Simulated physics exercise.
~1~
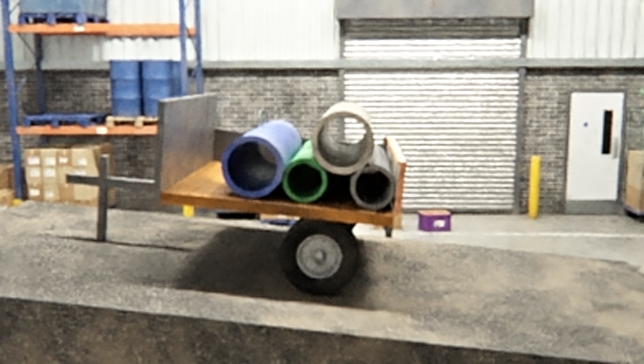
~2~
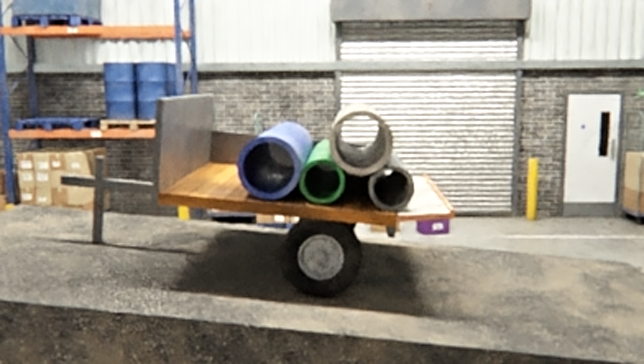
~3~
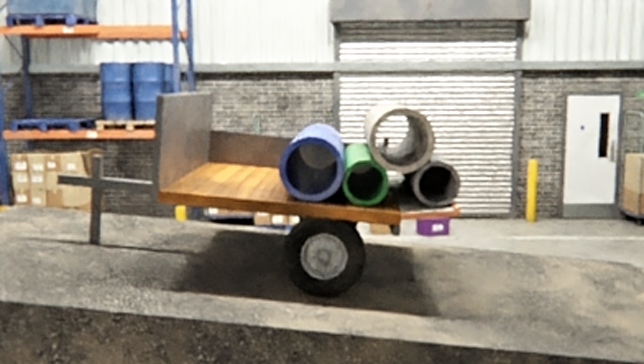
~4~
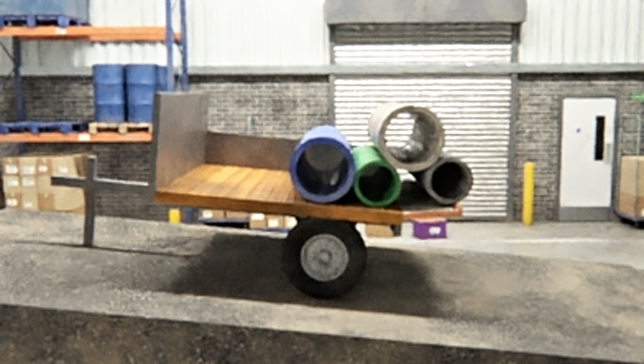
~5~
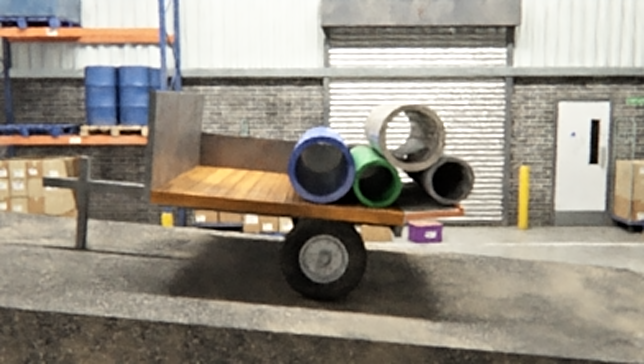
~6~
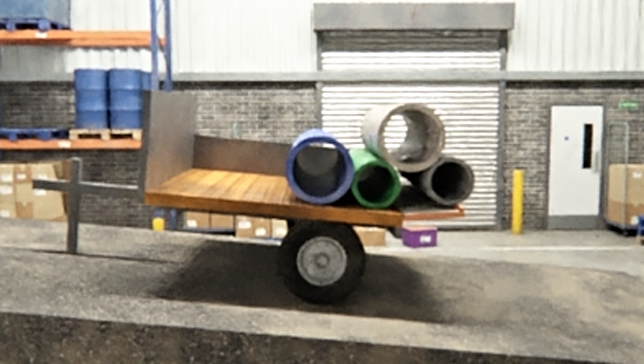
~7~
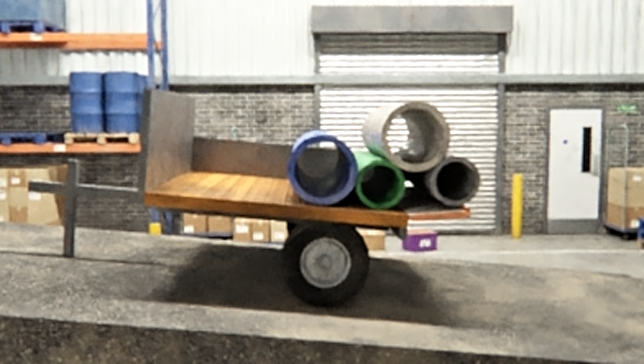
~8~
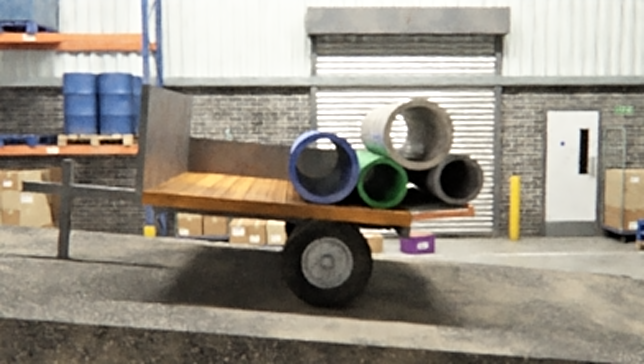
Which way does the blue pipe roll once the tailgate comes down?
The blue pipe rolls to the right along the trailer bed, then comes to rest still on it.
Four hollow pipes rolling right along a sloping trailer bed as the tailgate drops, then stopping together near the lowered end.
